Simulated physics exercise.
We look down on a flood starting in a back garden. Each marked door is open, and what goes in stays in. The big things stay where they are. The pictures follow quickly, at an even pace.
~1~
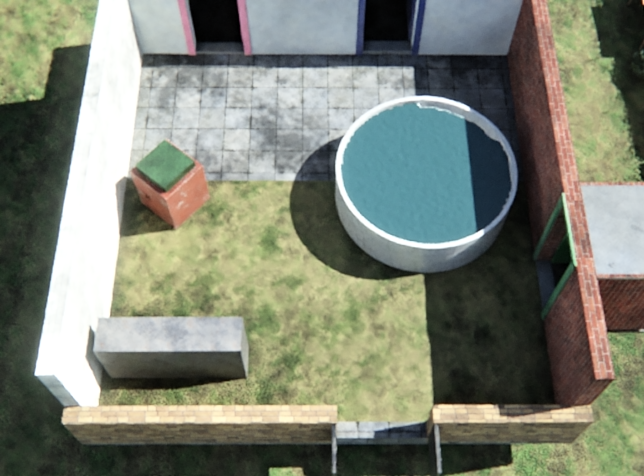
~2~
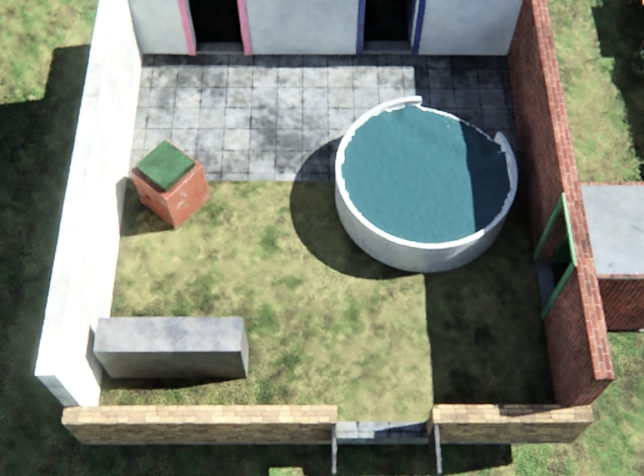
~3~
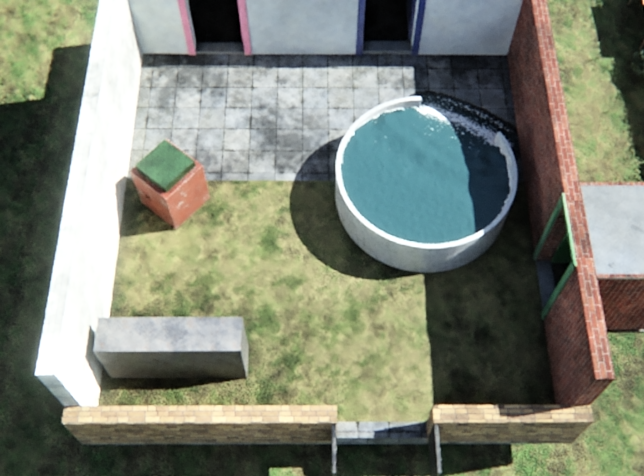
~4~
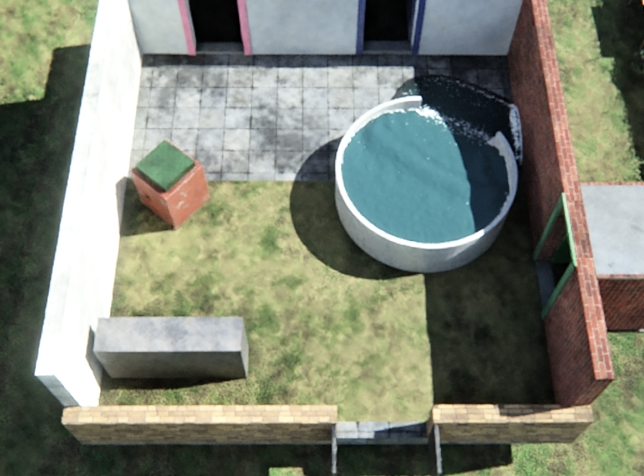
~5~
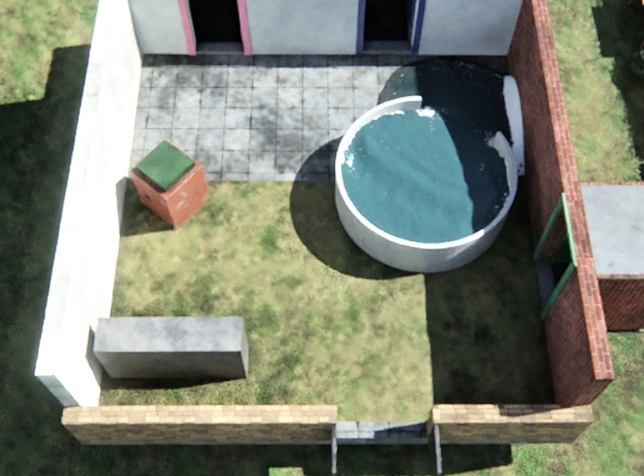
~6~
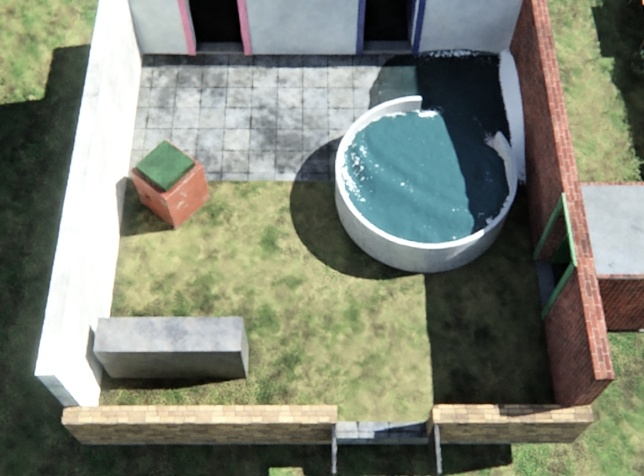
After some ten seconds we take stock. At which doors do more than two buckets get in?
In the end: The pink door floods; the green door floods; the blue door floods.
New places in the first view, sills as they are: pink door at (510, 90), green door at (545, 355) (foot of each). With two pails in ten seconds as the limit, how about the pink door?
My reading: Pink door goes over.
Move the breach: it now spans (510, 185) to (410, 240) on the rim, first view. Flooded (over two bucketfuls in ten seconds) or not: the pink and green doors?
One by one: Pink door lets less in, green door passes that mark.
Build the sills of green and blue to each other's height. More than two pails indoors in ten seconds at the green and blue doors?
In short: The green one stays under, the blue one takes more.
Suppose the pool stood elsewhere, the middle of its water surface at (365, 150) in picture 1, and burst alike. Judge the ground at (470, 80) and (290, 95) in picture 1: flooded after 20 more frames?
In that order: Covered, covered.
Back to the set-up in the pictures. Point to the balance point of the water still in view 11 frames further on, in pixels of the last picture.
Close to (433, 152).
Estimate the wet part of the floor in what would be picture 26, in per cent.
Some 50 per cent.
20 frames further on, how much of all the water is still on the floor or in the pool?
Roughly 98 per cent.
A moment on, water covers 10 % of the floor; the pink door not reached, the green door not reached, the blue door under two buckets in.
Next, water covers 20 % of the floor; the pink door not reached, the green door not reached, the blue door over two buckets in.
Then, water covers 50 % of the floor; the pink door wet at the sill, nothing in, the green door under two buckets in, the blue door far over two buckets in.
Later, water covers 80 % of the floor; the pink door under two buckets in, the green door over two buckets in, the blue door far over two buckets in.
In the end, water covers 95 % of the floor; the pink door far over two buckets in, the green door over two buckets in, the blue door far over two buckets in.
